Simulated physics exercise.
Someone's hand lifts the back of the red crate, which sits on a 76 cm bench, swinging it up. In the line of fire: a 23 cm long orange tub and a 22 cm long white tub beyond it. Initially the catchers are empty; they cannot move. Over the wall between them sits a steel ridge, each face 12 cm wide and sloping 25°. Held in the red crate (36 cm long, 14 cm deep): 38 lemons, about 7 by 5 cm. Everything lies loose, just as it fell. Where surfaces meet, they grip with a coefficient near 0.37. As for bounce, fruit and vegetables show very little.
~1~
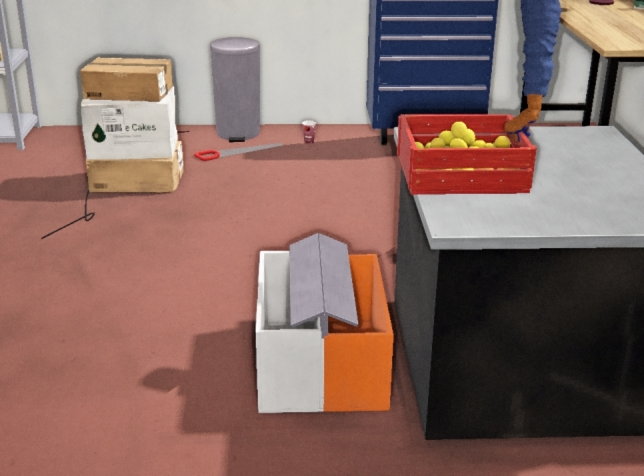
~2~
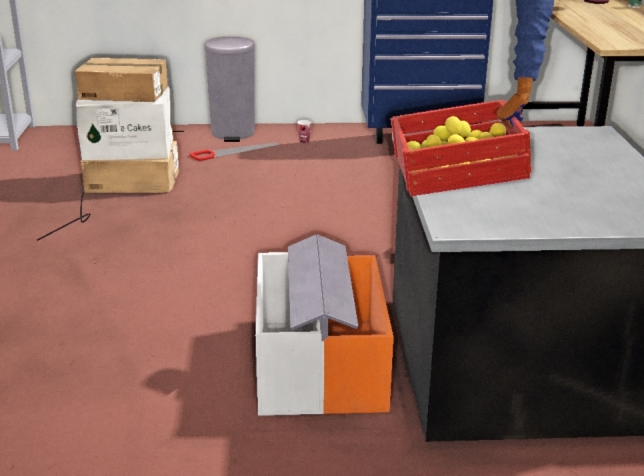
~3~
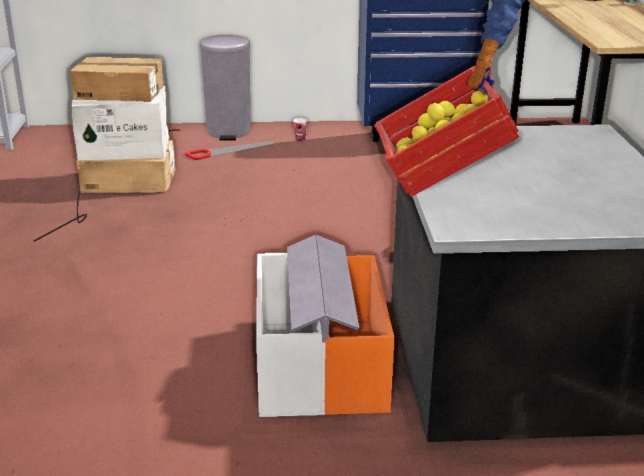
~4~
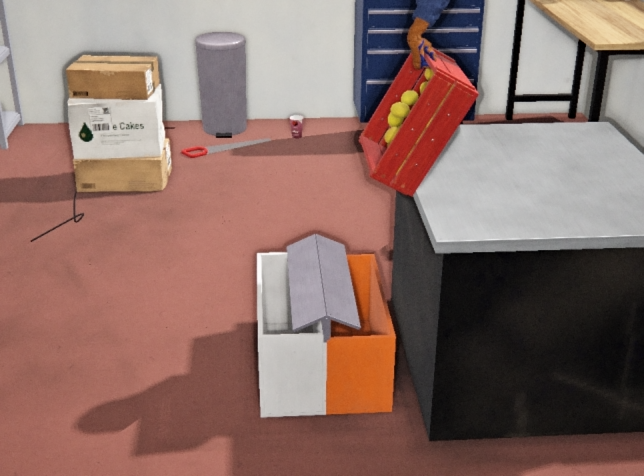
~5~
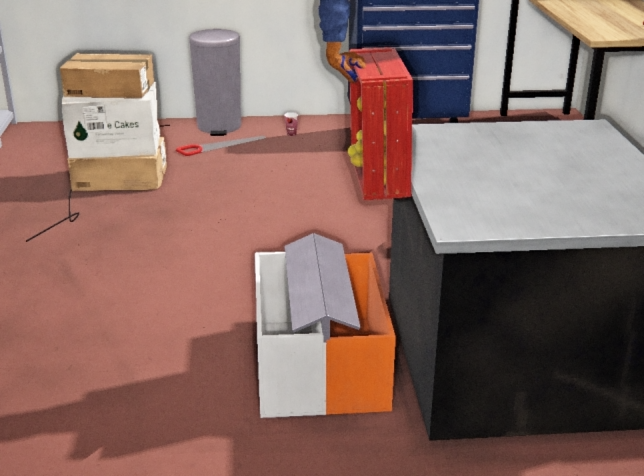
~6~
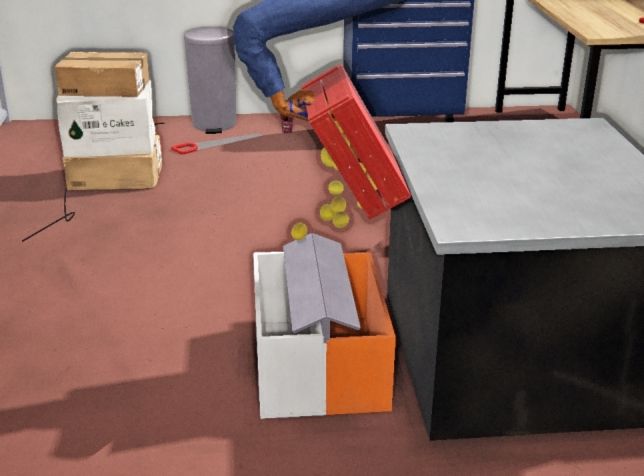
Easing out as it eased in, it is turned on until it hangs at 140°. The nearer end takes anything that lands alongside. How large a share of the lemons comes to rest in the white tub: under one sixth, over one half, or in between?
It comes to no majority, yet a sixth or more.
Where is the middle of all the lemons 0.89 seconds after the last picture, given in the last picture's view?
The centre sits near (293, 356).
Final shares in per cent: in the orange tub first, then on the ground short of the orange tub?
Around 30 % in the first place and around 10 % in the second.
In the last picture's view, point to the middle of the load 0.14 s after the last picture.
At roughly (325, 219).
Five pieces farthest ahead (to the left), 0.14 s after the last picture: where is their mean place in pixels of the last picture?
Their mean place is near (275, 234).
Then, 0.14 s after the last picture, tilt 134°; 6 still in the red crate, 1 in the orange tub and 31 in the air.
Then, 0.32 s after the last picture, tilt 140°; 1 in the orange tub, 10 in the white tub and 27 in the air.
Then, 0.57 s after the last picture, tilt 140°; 10 in the orange tub, 12 in the white tub, 6 on the ground beyond the white tub and 10 in the air.
When it is over (0.89 s after the last picture), 12 in the orange tub, 13 in the white tub, 3 on the ground short of the orange tub and 10 on the ground beyond the white tub. Asked share, 13 of 38, 34 per cent.
